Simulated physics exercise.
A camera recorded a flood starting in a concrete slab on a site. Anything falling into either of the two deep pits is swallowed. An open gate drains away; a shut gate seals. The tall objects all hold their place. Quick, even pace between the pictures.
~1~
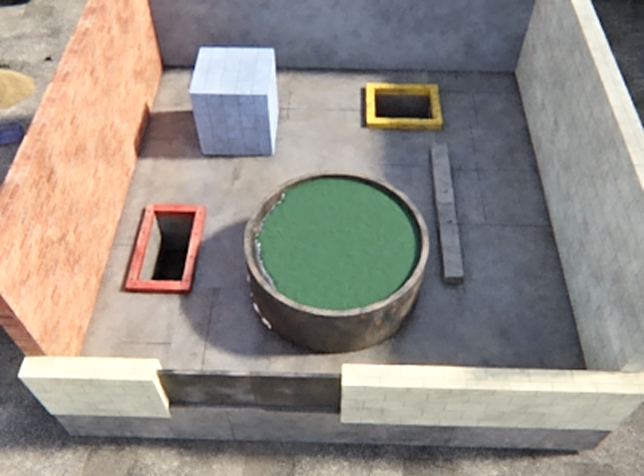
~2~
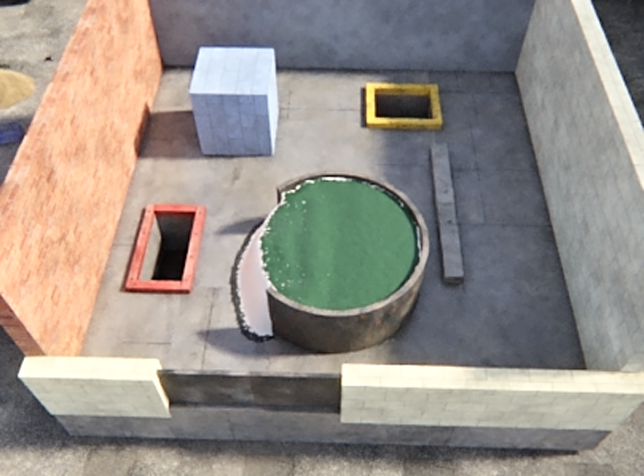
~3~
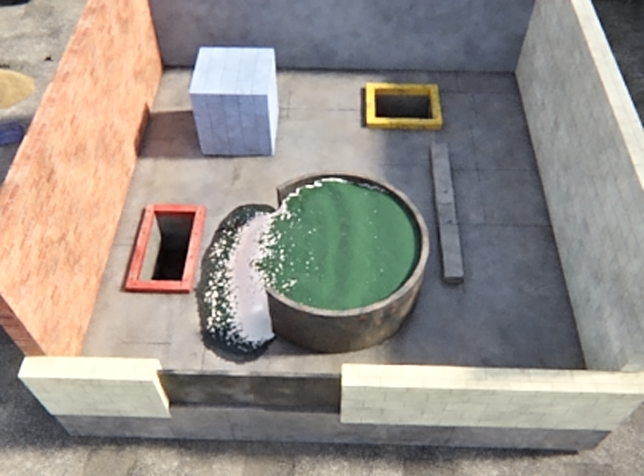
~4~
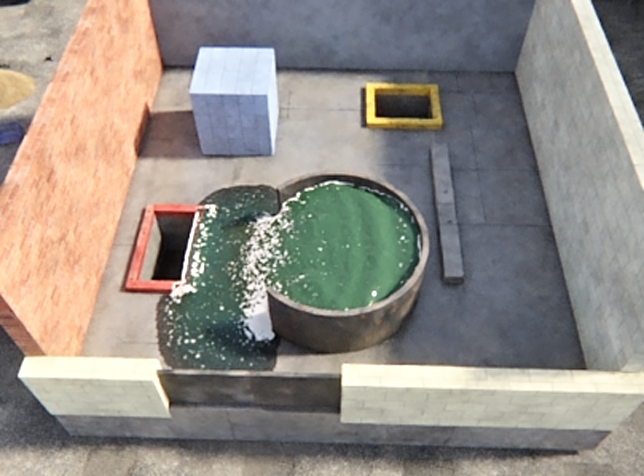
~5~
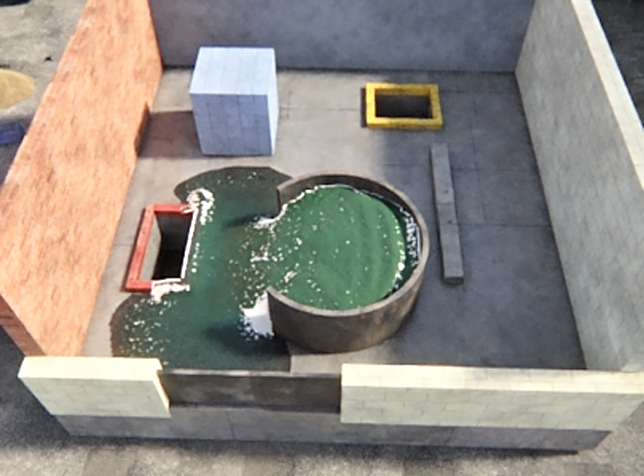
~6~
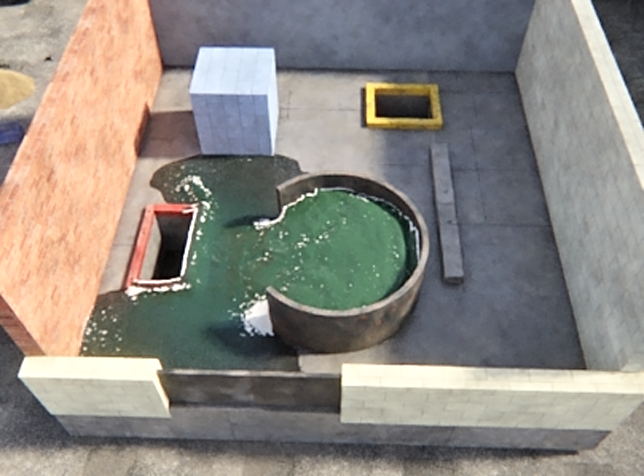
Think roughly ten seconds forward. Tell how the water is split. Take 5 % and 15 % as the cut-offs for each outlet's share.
At the end, the gate fails to reach five per cent; the yellow pit fails to reach five per cent; the red pit passes fifteen per cent.
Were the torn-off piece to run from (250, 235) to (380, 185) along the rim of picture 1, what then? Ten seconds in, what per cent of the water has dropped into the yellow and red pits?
In percent: Yellow 6, red 10.
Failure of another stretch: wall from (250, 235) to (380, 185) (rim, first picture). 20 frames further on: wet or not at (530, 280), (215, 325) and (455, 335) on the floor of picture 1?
Unsoaked, then soaked, then unsoaked.
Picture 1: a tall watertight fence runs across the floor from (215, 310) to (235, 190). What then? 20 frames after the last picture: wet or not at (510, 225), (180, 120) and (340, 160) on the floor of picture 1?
Going one after another, I'd say kept clear of the flood, then reached by the flood, then reached by the flood.
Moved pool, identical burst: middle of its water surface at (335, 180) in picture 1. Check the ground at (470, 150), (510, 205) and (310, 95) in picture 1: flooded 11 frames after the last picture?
In that order: Dry, dry, not flooded.
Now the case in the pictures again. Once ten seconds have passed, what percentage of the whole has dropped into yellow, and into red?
In order, near 0 and 30 in a hundred.
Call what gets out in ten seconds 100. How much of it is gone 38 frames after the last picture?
Working it through, I arrive at 100 per cent.
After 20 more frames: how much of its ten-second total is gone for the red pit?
Approximately 90 per cent.
A moment on, water covers 25 % of the floor; the gate 0 %, the yellow pit 0 %, the red pit 13 %.
Next, water covers 35 % of the floor; the gate 0 %, the yellow pit 0 %, the red pit 21 %.
Then, water covers 50 % of the floor; the gate 0 %, the yellow pit 0 %, the red pit 27 %.
Later, water covers 80 % of the floor; the gate 0 %, the yellow pit 0 %, the red pit 30 %.
In the end, water covers 95 % of the floor; the gate 0 %, the yellow pit 0 %, the red pit 30 %.
